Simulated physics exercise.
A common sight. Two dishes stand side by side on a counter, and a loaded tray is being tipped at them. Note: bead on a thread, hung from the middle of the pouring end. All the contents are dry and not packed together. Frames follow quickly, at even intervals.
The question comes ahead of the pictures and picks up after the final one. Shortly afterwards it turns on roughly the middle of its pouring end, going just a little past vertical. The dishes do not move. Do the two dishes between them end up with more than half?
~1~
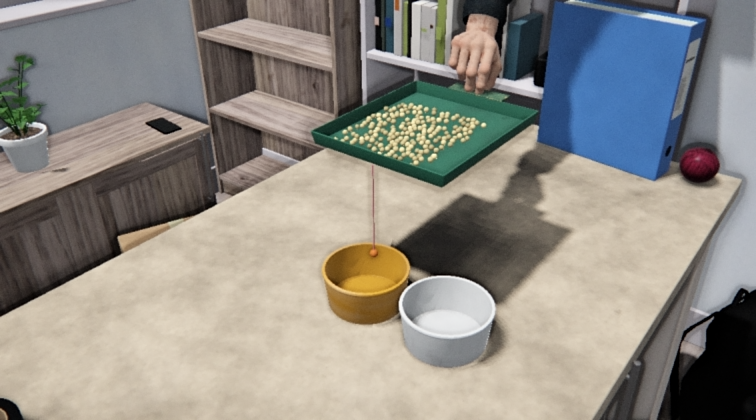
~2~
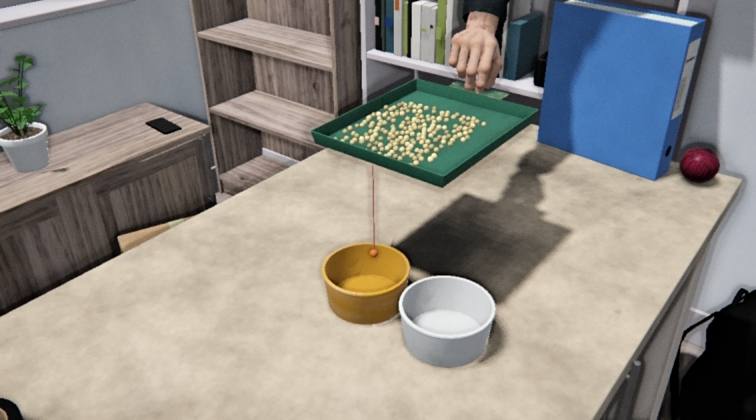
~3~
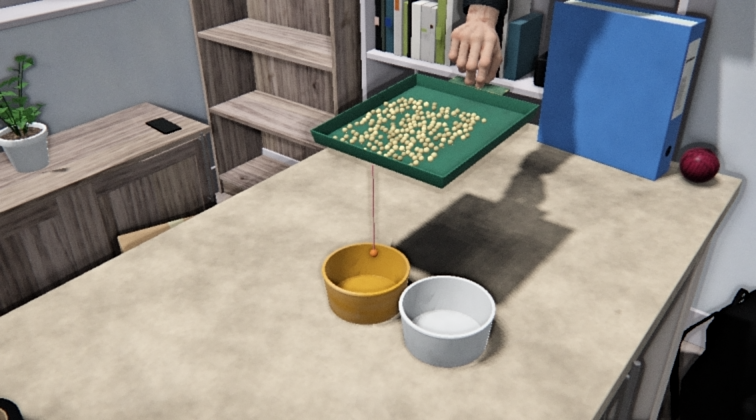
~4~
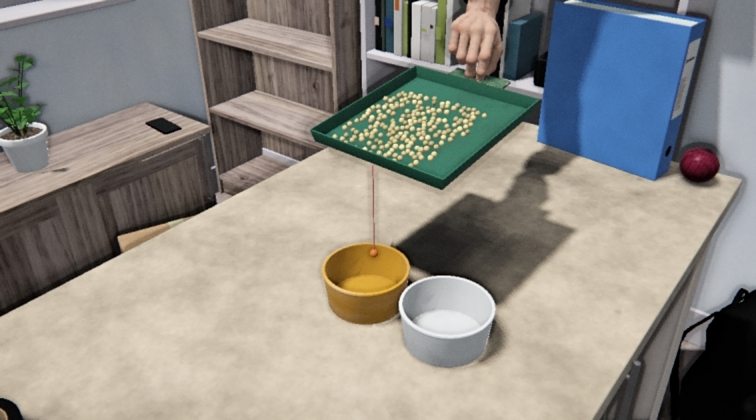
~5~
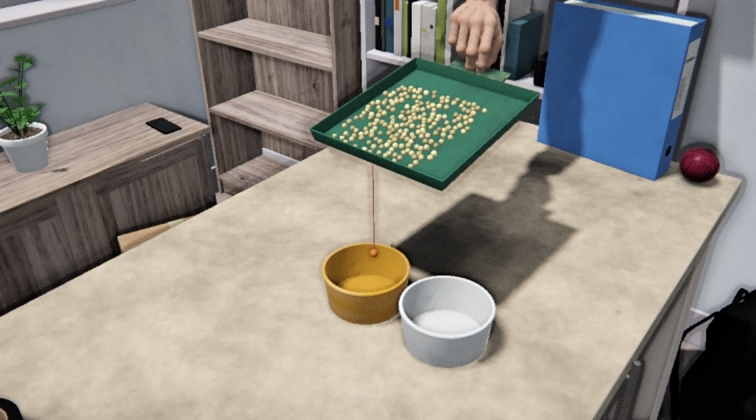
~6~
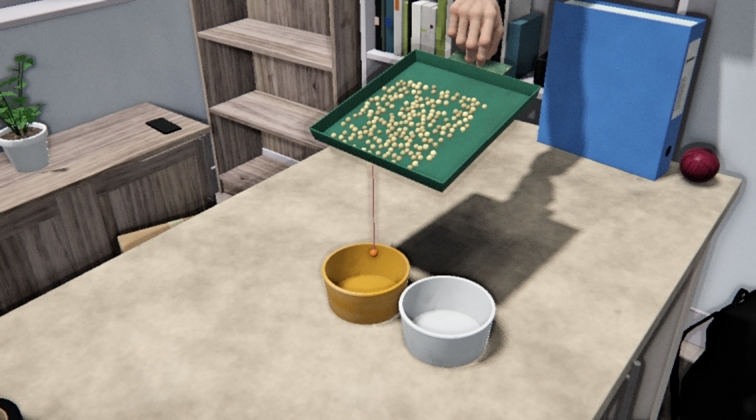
Yes.
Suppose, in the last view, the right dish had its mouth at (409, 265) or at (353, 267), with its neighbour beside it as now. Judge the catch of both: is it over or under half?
Try 1: A lesser share; try 2: A lesser share.
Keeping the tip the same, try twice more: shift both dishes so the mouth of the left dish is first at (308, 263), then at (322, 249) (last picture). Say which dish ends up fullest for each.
Well, first the dish at right, then the dish at right.
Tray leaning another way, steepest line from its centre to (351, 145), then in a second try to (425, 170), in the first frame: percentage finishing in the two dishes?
First case around 0 per cent, second case 90 per cent.
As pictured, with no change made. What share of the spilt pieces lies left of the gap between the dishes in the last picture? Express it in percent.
It comes to near 90 percent of the spill.
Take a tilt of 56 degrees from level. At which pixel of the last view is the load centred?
In the last view, the load is centred close to (397, 155).
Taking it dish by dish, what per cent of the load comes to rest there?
So the left dish gets 20 % of the load, while the right one gets 60 %.
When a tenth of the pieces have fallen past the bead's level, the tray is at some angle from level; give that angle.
Somewhere near 95 degrees, I'd say.
Just after the last frame, tray tipped steeply; every one on the tray.
A moment on, tray tipped right over; roughly half on the tray; about a tenth in the right dish; about a tenth in the left dish; just a few outside both; roughly a third in the air.
Further on, tray tipped past a quarter turn; roughly two thirds in the right dish; roughly a quarter in the left dish; roughly a quarter outside both.
When it is over, tray tipped past a quarter turn; roughly two thirds in the right dish; roughly a quarter in the left dish; roughly a quarter outside both.
